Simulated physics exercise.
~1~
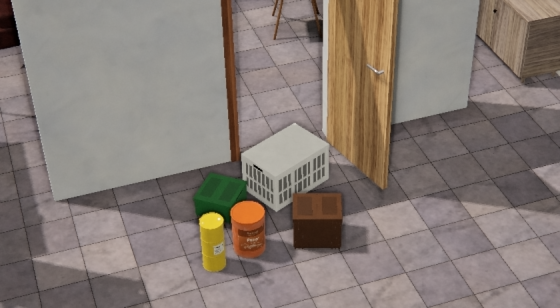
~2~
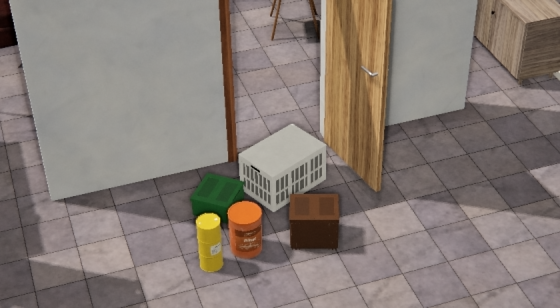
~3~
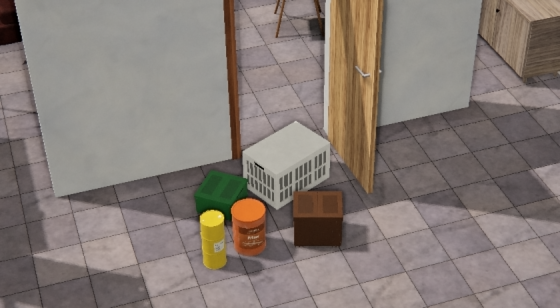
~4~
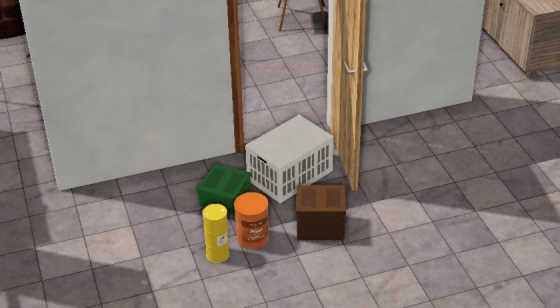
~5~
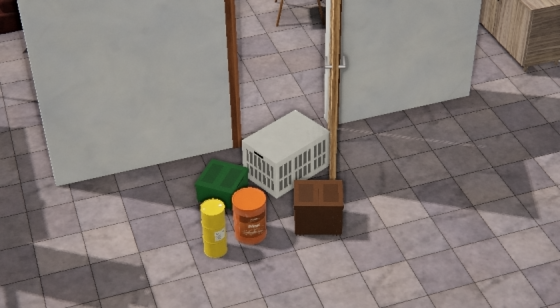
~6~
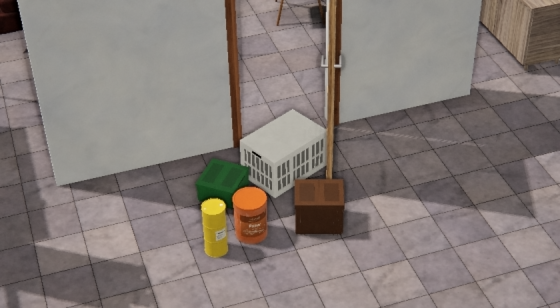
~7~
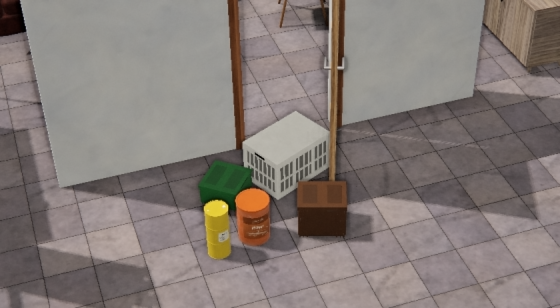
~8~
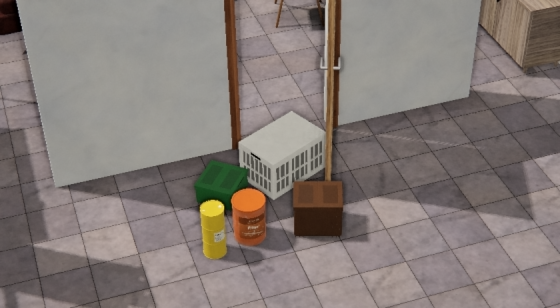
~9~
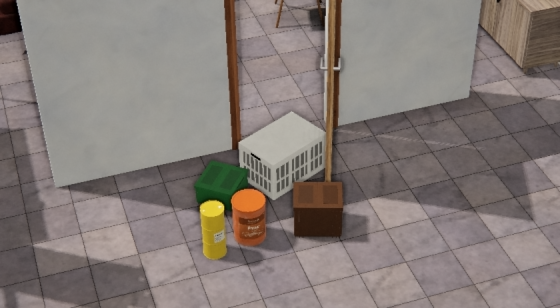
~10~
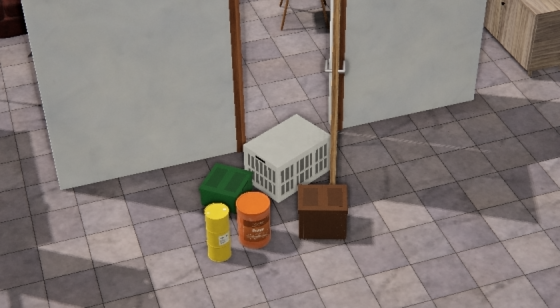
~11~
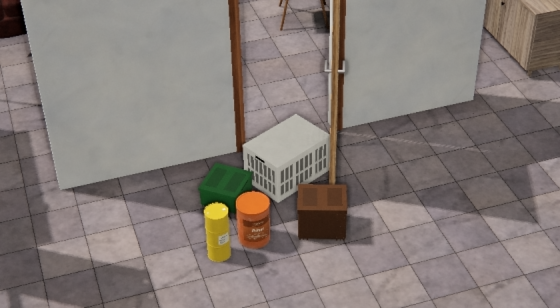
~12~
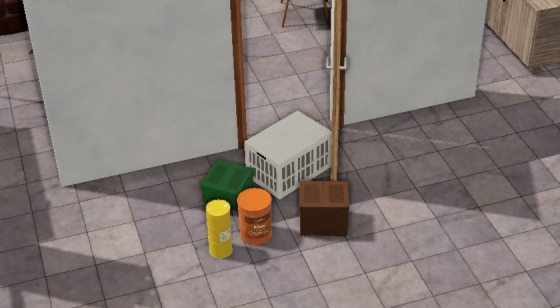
A wooden door in a pale wall swung partway on its hinges until it stood edge-on beside a white slotted crate, then stopped, still open, while the brown and green totes, orange pail and yellow canister stayed put on the tiled floor.
